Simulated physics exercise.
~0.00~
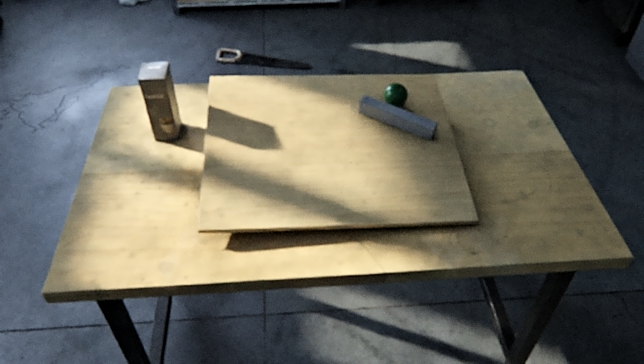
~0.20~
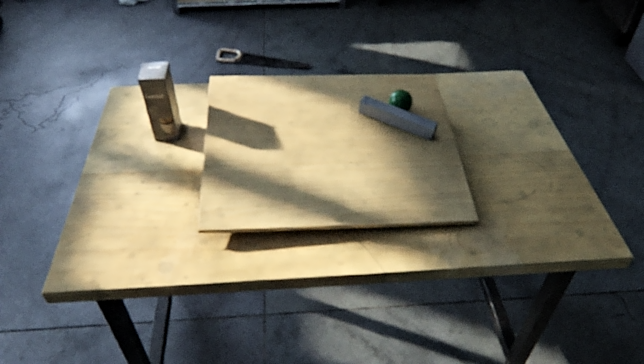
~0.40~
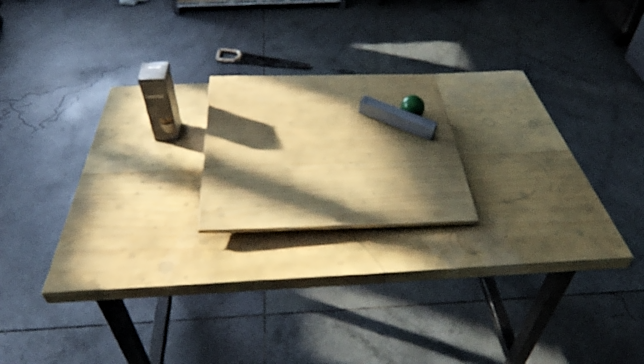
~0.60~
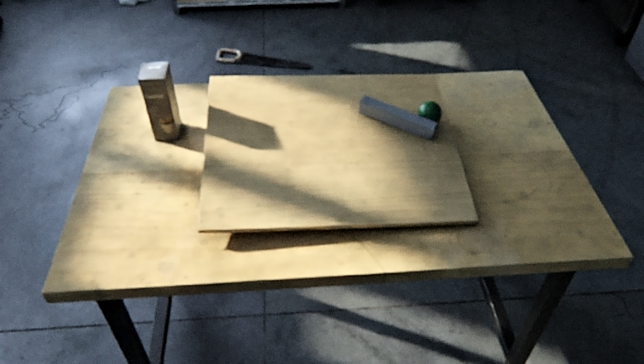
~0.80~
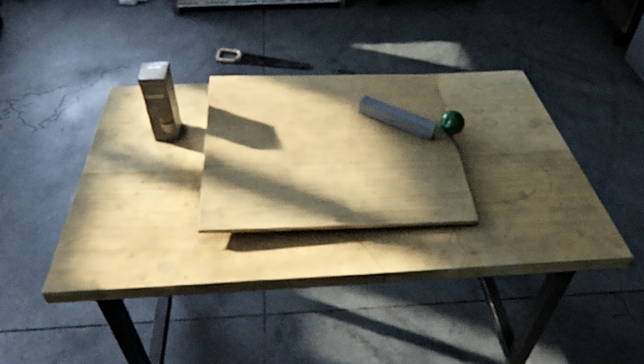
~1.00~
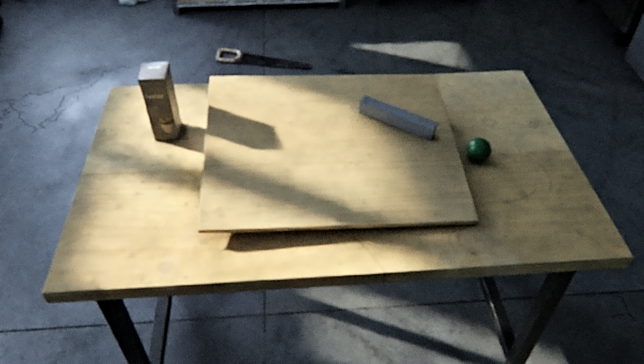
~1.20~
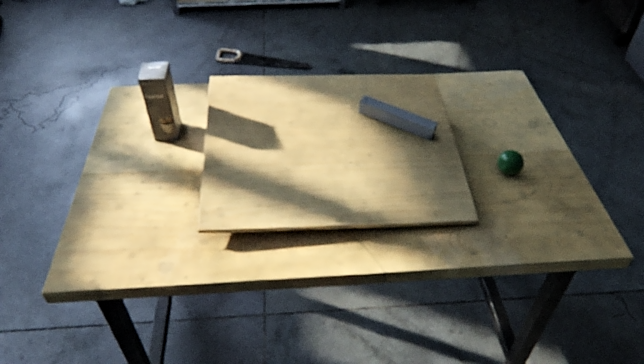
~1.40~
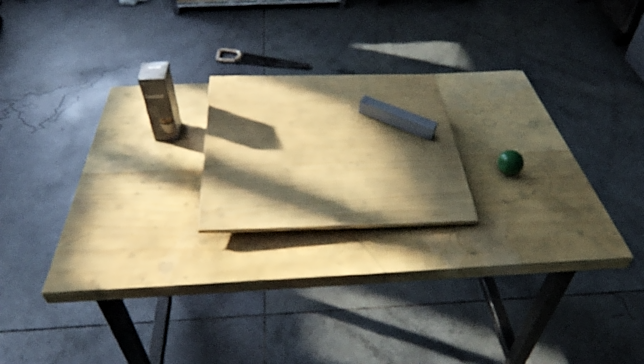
On a wooden table in a patchily lit room, a small green ball rolled right along a gray block on a tilted board, passed its end and dropped off the right edge, then came to rest on the tabletop while the upright carton stayed put.
